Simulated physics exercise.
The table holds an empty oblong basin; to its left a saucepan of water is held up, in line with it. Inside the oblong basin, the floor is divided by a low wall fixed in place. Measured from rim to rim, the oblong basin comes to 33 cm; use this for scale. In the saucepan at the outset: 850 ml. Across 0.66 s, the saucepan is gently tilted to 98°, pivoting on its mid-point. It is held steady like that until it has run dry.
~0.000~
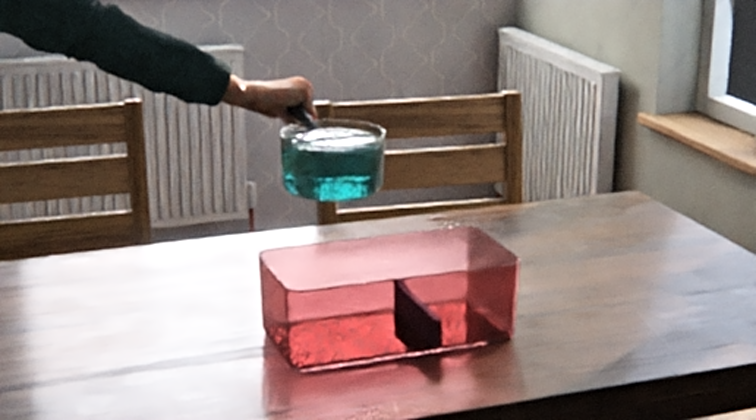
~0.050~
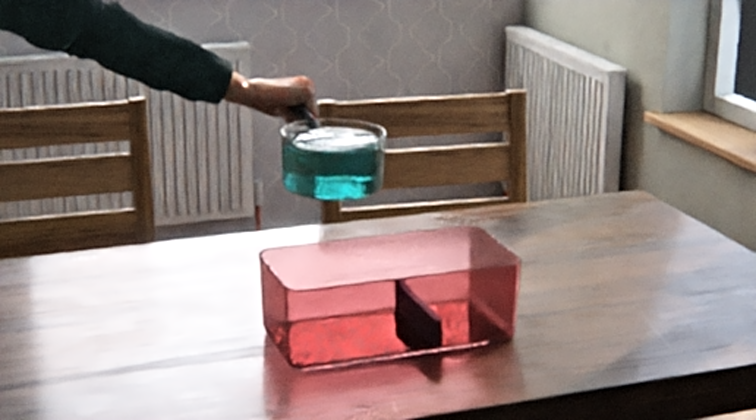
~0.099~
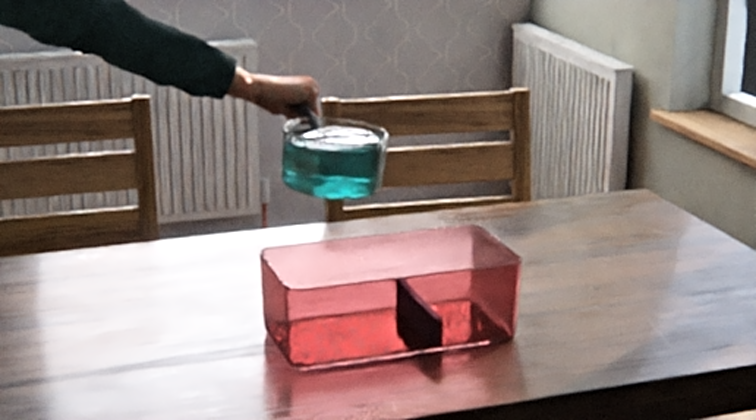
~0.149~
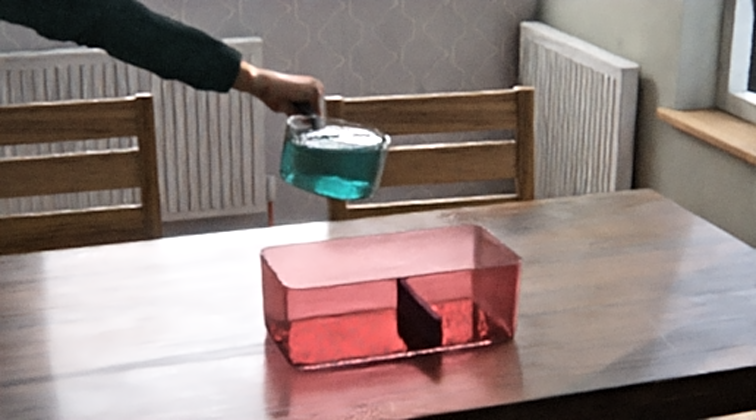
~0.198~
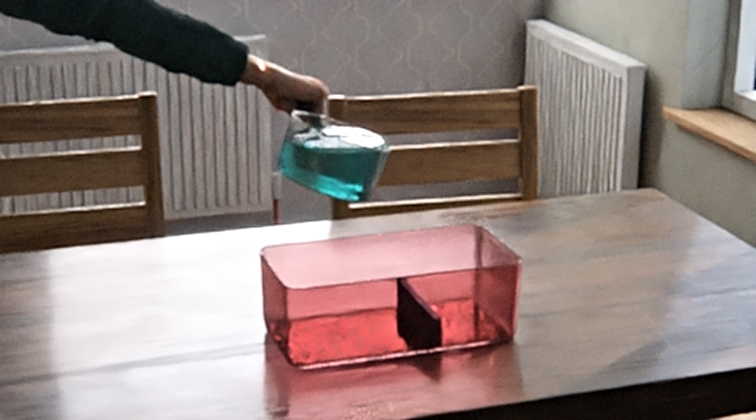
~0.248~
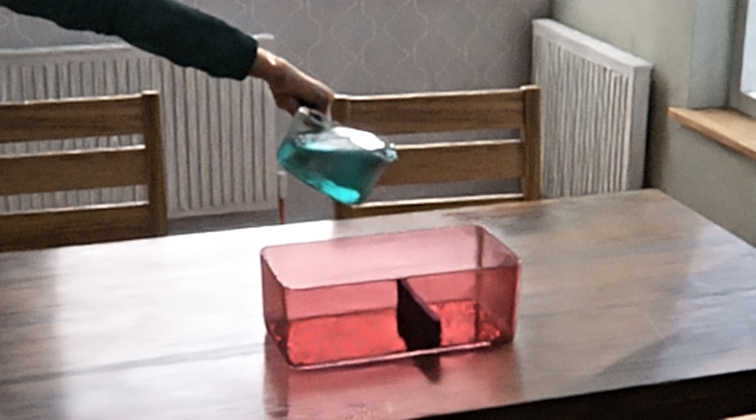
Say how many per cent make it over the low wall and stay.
About 56 per cent makes it over and stays.
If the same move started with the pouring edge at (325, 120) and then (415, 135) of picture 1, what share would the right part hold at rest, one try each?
In order, 10 and 85 per cent.
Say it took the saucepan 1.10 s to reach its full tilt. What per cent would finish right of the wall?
Then you'd be looking at around 65 in a hundred.
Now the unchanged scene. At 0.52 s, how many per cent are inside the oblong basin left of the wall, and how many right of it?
Lab note: Left near 2, right near 22.
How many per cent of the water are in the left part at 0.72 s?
The left part holds some 22 per cent.
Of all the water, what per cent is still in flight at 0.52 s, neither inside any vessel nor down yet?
Near 42 per cent at that time.
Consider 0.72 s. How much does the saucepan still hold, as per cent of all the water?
I reckon near 9 per cent still sits there.
After 0.52 s the tilt is 88° and 35 per cent is still to pour, 2 is left of the wall and 21 right of it.
After 0.72 s the tilt is 98° and 9 per cent is still to pour, 21 is left of the wall and 61 right of it.
After 0.93 s the tilt is 98° and 2 per cent is still to pour, 38 is left of the wall and 57 right of it.
After 1.16 s the tilt is 98° and 0 per cent is still to pour, 42 is left of the wall and 56 right of it.
In the end 43 per cent lies left of the wall, 56 right of it and 1 outside.
